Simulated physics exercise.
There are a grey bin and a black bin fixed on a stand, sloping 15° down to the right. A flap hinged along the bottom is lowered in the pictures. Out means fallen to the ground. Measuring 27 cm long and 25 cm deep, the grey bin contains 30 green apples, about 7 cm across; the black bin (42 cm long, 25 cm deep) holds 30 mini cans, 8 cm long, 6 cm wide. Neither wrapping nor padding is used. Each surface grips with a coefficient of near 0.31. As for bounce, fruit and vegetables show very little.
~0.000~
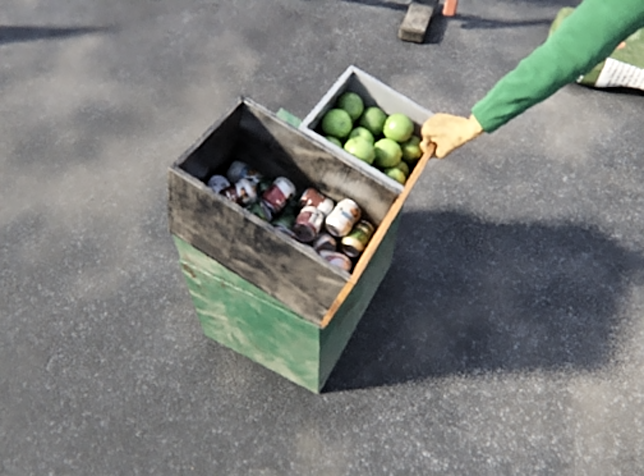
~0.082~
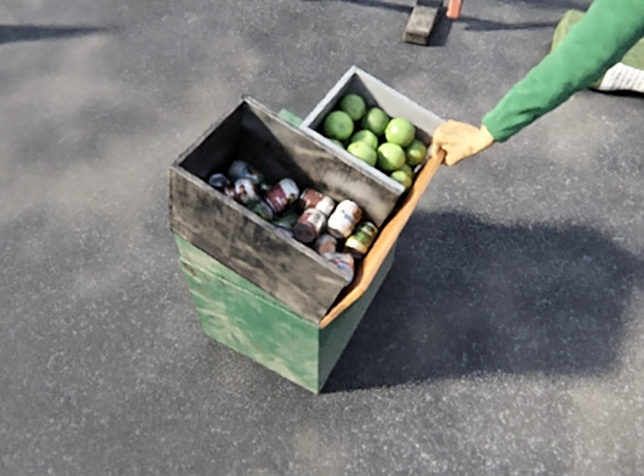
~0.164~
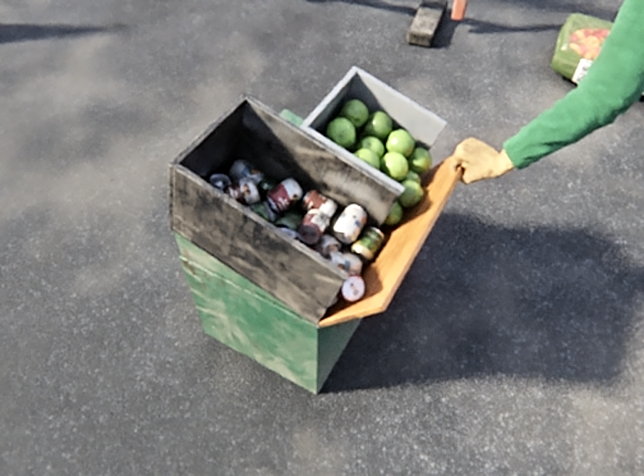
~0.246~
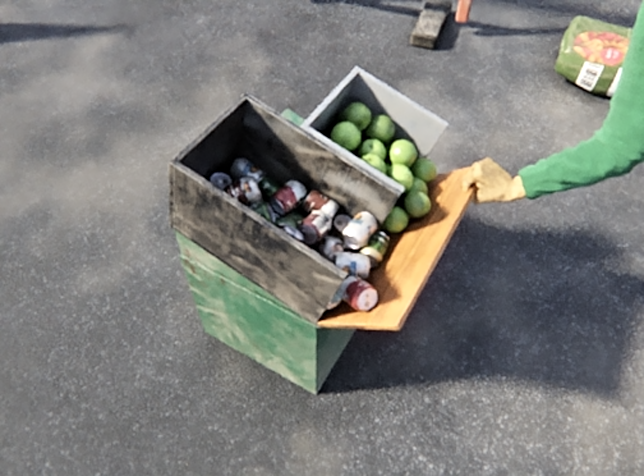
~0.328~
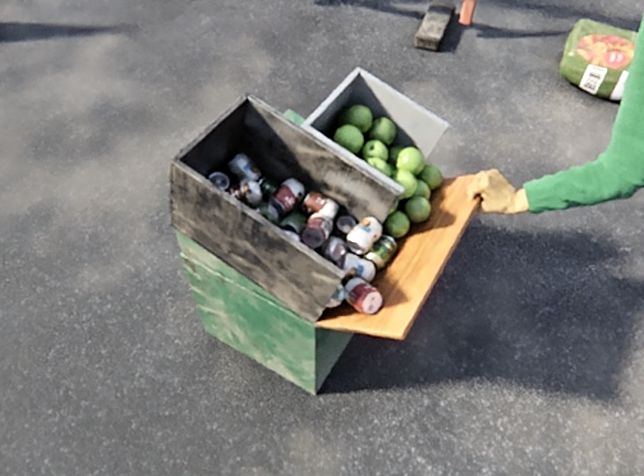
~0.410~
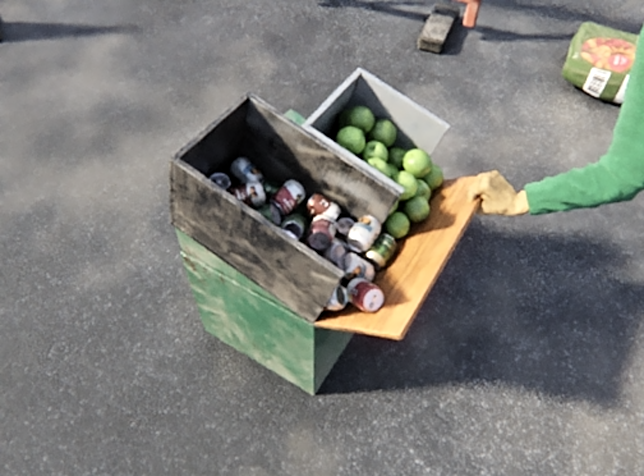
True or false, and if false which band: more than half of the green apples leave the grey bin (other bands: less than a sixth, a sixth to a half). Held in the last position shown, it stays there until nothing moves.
False - less than a sixth leave.
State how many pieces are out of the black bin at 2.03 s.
Estimate for the black bin by then: Some 0 out.
After 0.81 s, the grey bin has all 30 and the black bin has all 30.
After 1.32 s, the grey bin has all 30 and the black bin has all 30.
After 2.03 s, the grey bin has all 30 and the black bin has all 30.
When it is over (at 2.94 s), the grey bin has all 30 and the black bin has all 30. Asked share, 0 of 30, 0 per cent.
